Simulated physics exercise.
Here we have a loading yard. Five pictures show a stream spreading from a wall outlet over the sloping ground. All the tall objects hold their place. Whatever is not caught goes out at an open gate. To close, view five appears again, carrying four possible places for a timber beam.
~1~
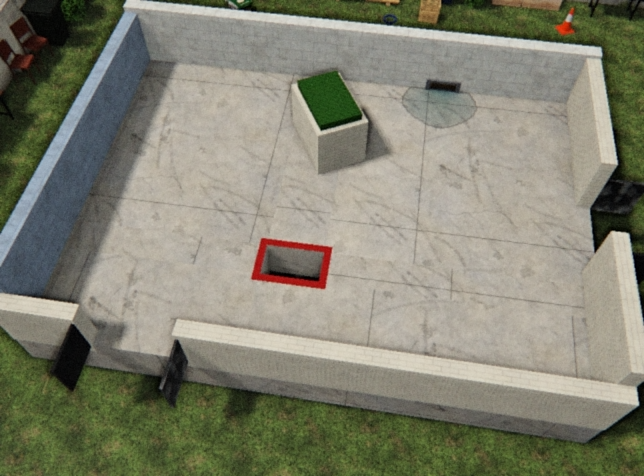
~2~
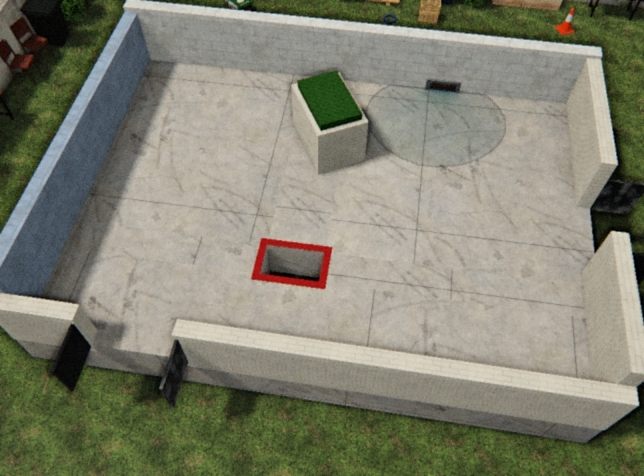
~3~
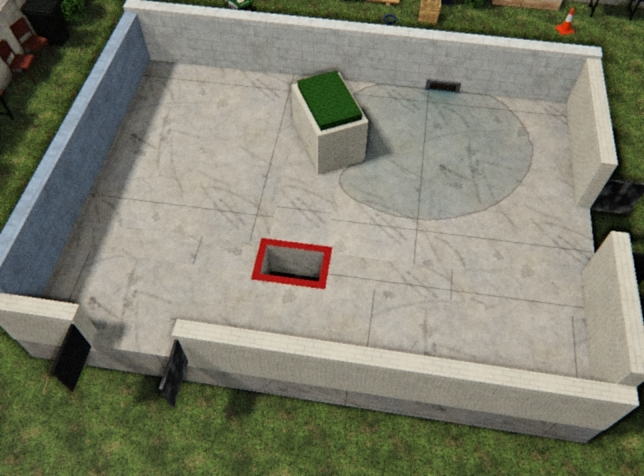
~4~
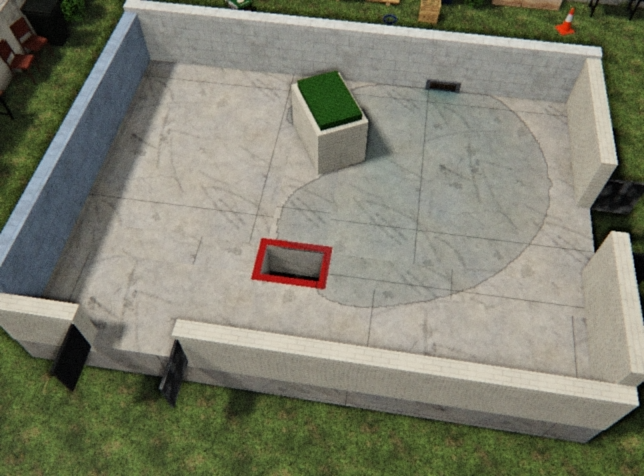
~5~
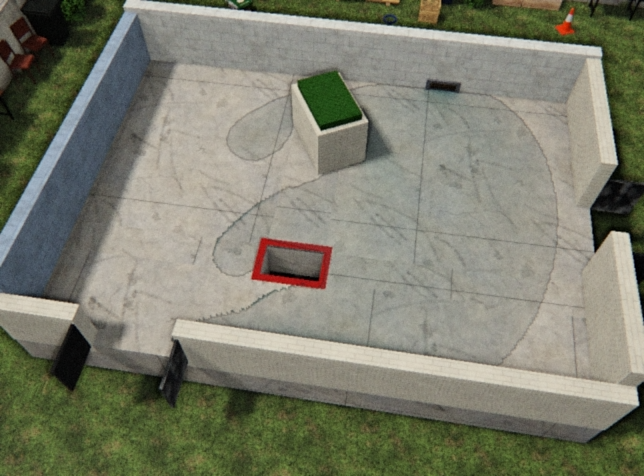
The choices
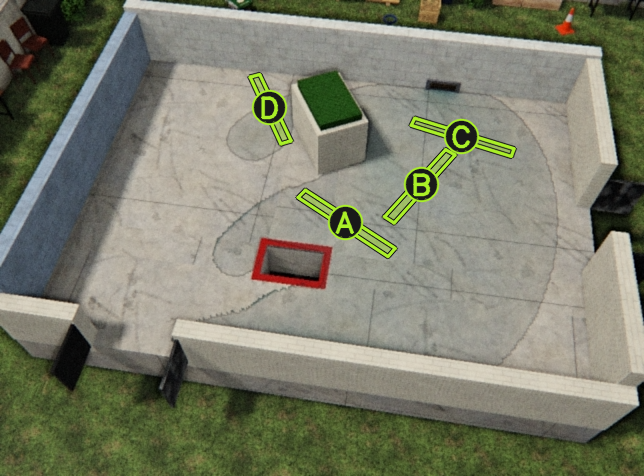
Walled concrete yard with a grass-topped block, clear water spreading from a wall opening across the floor and around a red-rimmed gully.
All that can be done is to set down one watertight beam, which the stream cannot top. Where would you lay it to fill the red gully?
Position B.
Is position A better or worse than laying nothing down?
It is worse.
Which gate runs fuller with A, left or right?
The left gate.
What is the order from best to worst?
B, D, C, A.
In lime, A from (301, 193) to (391, 252); B from (389, 219) to (450, 152); C from (413, 121) to (512, 152); D from (254, 75) to (286, 142).
For position A, about 3 % of the stream goes into the red gully, about 95 % out by the gates.
For position B, about 35 % of the stream goes into the red gully, about 63 % out by the gates.
For position C, about 9 % of the stream goes into the red gully, about 89 % out by the gates.
For position D, about 22 % of the stream goes into the red gully, about 74 % out by the gates.
